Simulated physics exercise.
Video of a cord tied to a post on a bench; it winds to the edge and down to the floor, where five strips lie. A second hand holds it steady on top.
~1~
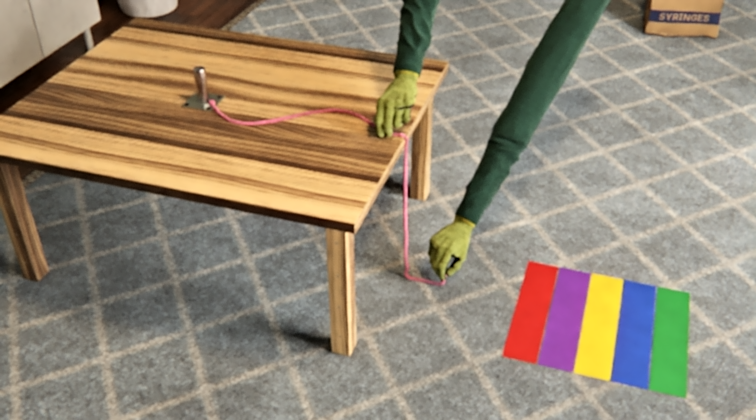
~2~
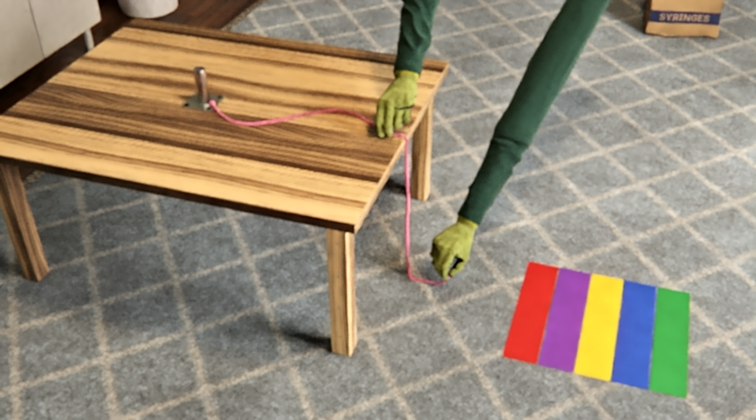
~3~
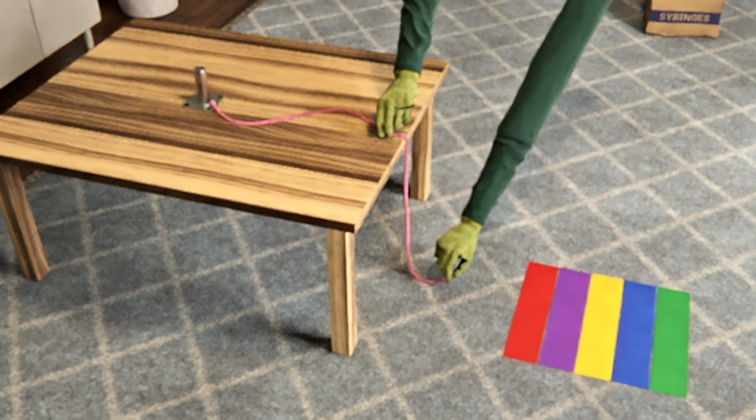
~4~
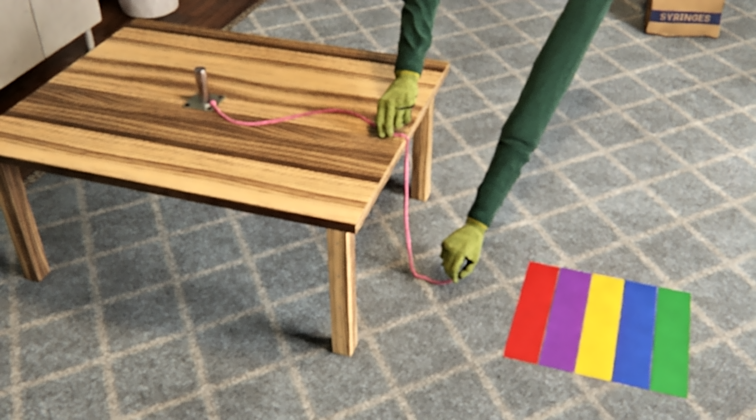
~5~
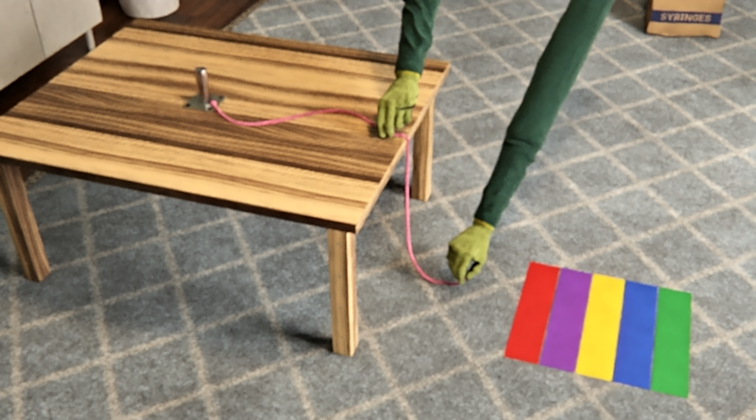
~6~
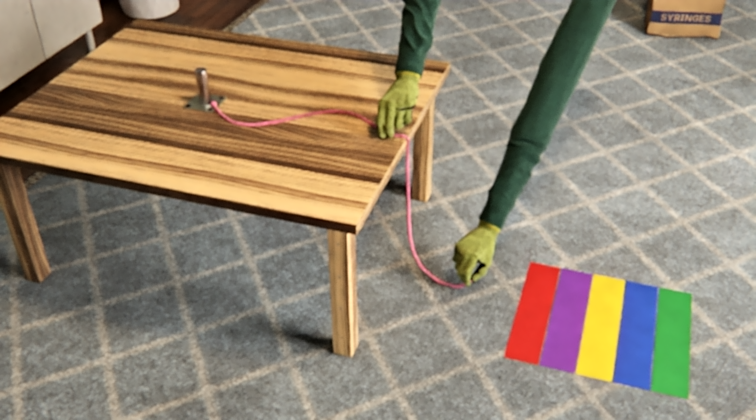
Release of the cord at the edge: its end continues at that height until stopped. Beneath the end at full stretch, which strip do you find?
You find the yellow strip.
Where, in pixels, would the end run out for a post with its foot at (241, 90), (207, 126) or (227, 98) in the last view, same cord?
First (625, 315), then (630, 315), and last (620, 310).
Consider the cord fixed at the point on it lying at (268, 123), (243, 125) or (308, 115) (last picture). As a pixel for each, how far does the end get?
Try one gives (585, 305), try two (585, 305), and try three (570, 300).
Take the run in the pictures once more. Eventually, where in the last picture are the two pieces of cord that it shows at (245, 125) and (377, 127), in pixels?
(267, 112) and (407, 138), roughly.
Soon after, end near (541, 296); over red.
After that, end near (579, 303); over purple.
At the stop, end near (601, 308); over yellow. The yellow one.
